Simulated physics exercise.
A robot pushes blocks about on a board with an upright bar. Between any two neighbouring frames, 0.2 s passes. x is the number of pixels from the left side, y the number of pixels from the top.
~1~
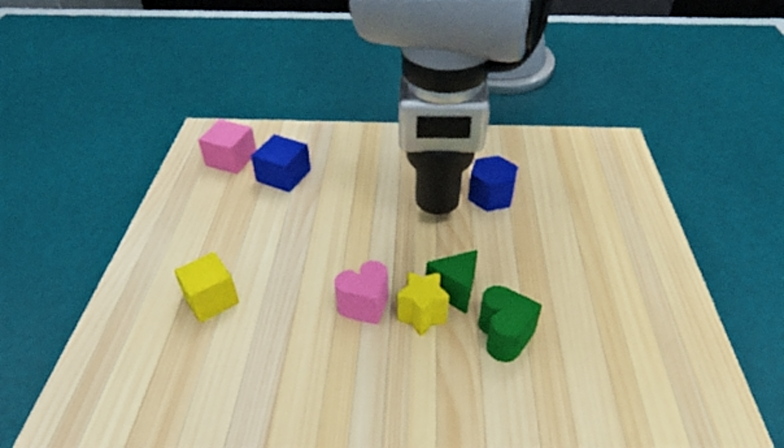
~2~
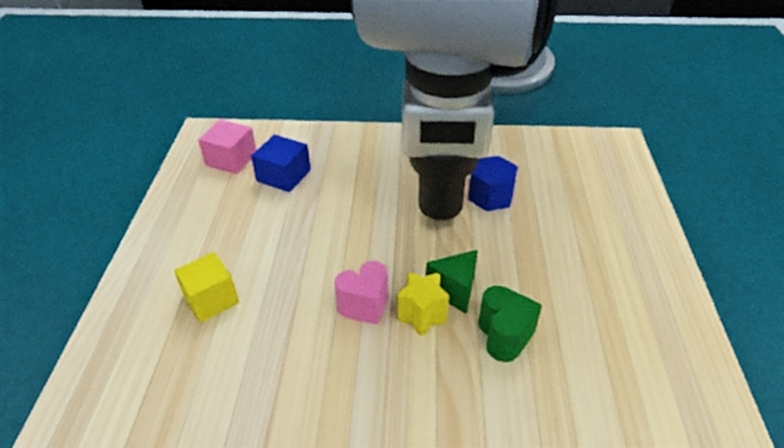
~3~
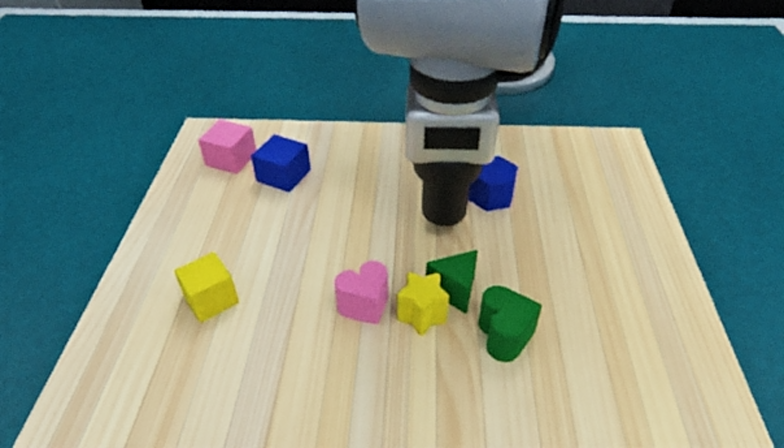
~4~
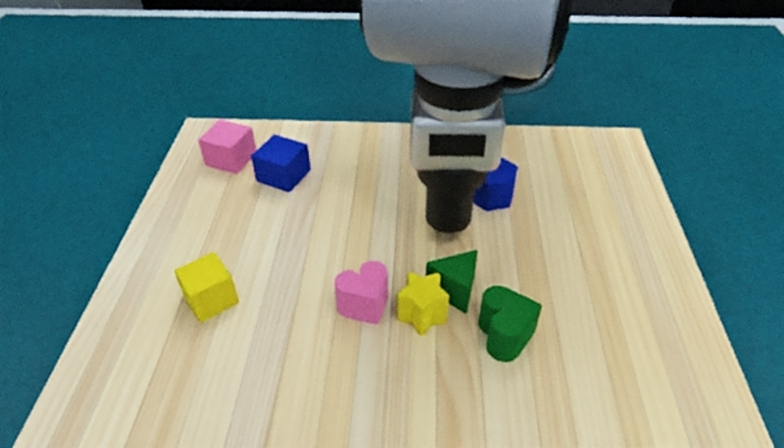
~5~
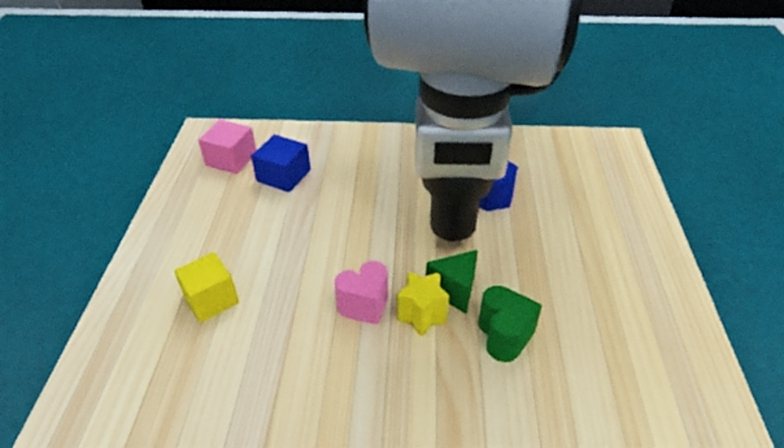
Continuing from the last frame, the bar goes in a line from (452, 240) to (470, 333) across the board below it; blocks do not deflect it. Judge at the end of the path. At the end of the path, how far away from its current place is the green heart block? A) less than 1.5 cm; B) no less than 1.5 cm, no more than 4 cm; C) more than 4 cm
I'll go with B - no less than 1.5 cm, no more than 4 cm.
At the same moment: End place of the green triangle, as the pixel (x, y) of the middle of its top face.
Around pixel (460, 341).
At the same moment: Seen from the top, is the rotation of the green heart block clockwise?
No, that is not what happens.
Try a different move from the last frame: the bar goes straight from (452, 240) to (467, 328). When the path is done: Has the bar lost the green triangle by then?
That would be a no.
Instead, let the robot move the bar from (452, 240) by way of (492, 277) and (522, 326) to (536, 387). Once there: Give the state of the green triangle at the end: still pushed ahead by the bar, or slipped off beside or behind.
No longer ahead of the bar.
The first path, step by step. One third of the way, bar (459, 254); green triangle (459, 272), turned 20° clockwise.
Two thirds of the way, bar (466, 285); yellow star-shaped block (415, 295); green triangle (462, 306), turned 20° clockwise; green heart block (518, 318), turned 15° anticlockwise.
At the end, bar (472, 319); yellow star-shaped block (414, 299), turned 30° clockwise; green triangle (460, 341), turned 40° clockwise; blue hexagonal block unmoved; green heart block (531, 332), turned 50° anticlockwise.
